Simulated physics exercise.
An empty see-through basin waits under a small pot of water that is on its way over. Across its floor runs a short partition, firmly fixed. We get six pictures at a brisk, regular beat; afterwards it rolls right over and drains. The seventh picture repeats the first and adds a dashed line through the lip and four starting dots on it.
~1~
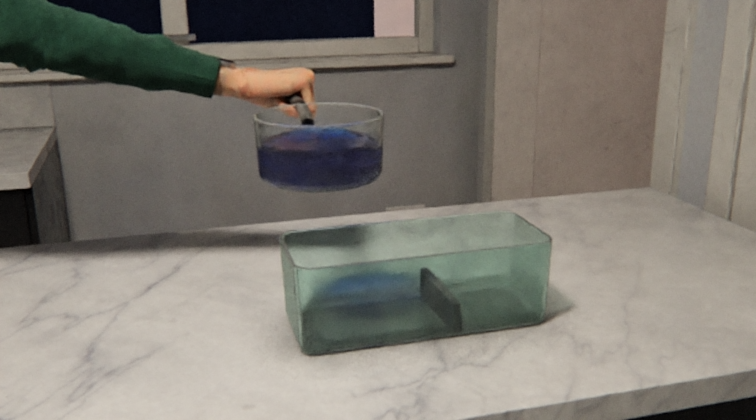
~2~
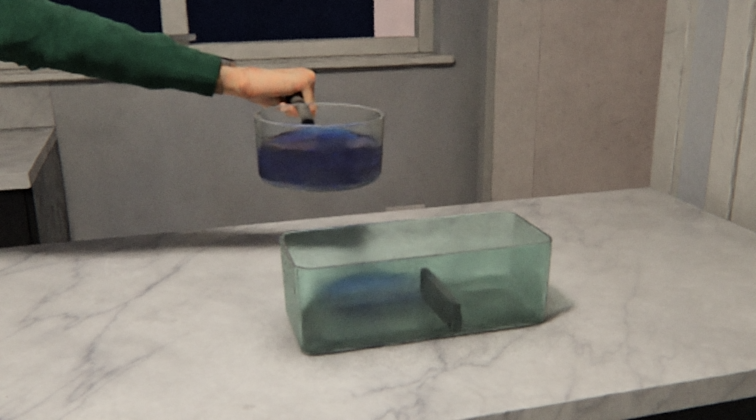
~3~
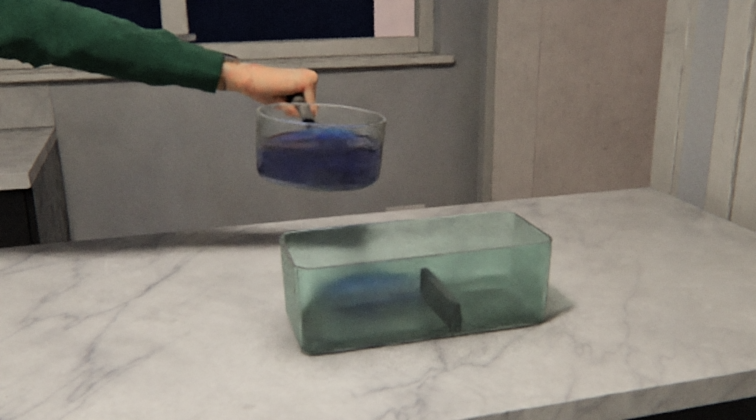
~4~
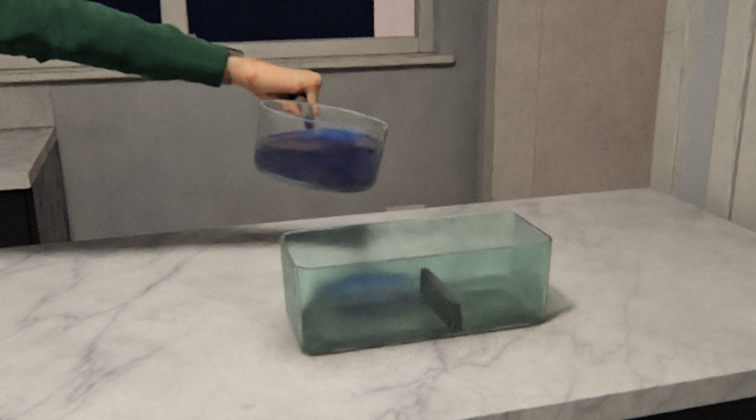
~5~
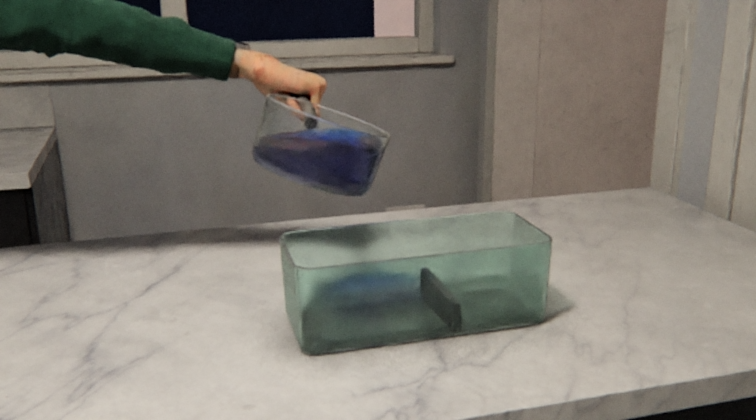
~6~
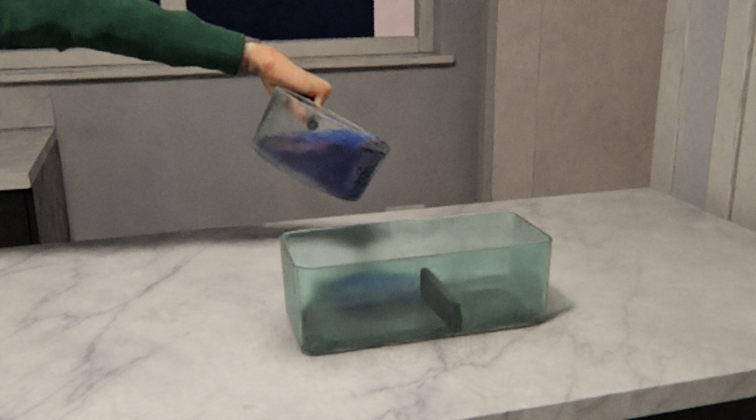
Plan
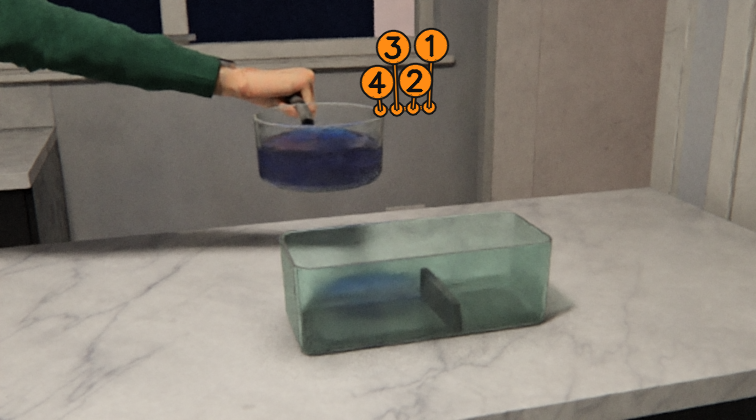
A hand in a green sleeve held a small clear pot of blue water above an empty see-through basin with a short partition, then gradually tipped it to the right, with nothing pouring out.
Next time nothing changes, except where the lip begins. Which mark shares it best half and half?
3 works best here.
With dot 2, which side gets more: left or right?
More ends on the right.
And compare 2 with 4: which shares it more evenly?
Dot 2.
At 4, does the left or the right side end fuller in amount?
More ends on the left.
On the marked copy, 1 at (429, 107); 2 at (413, 108); 3 at (396, 109); 4 at (380, 110).
If 1 is chosen, about 16 % ends left of the wall and 83 % right of it.
If 2 is chosen, about 33 % ends left of the wall and 67 % right of it.
If 3 is chosen, about 51 % ends left of the wall and 48 % right of it.
If 4 is chosen, about 78 % ends left of the wall and 21 % right of it.
